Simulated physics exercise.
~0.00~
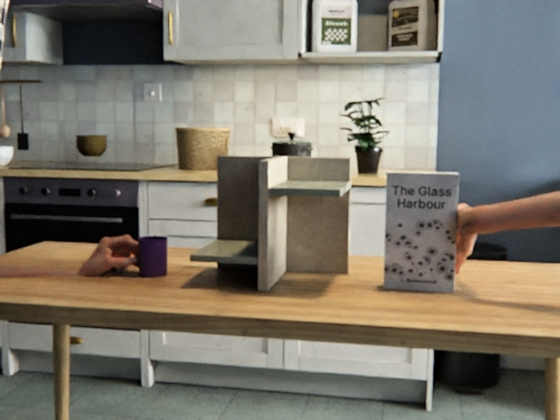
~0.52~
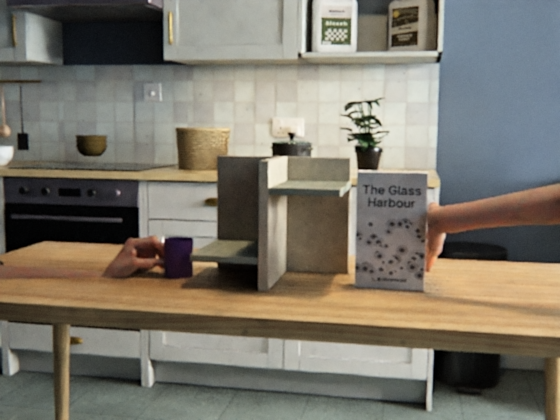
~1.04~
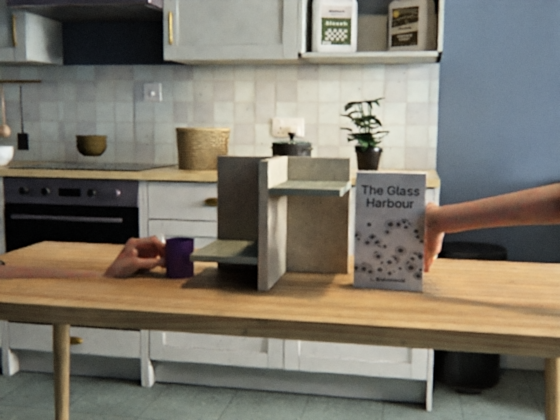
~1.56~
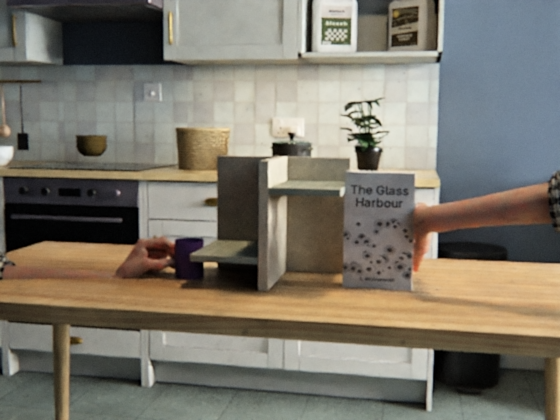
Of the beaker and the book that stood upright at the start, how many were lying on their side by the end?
None of them were lying down. The purple beaker and the white book were both still standing upright at the end.
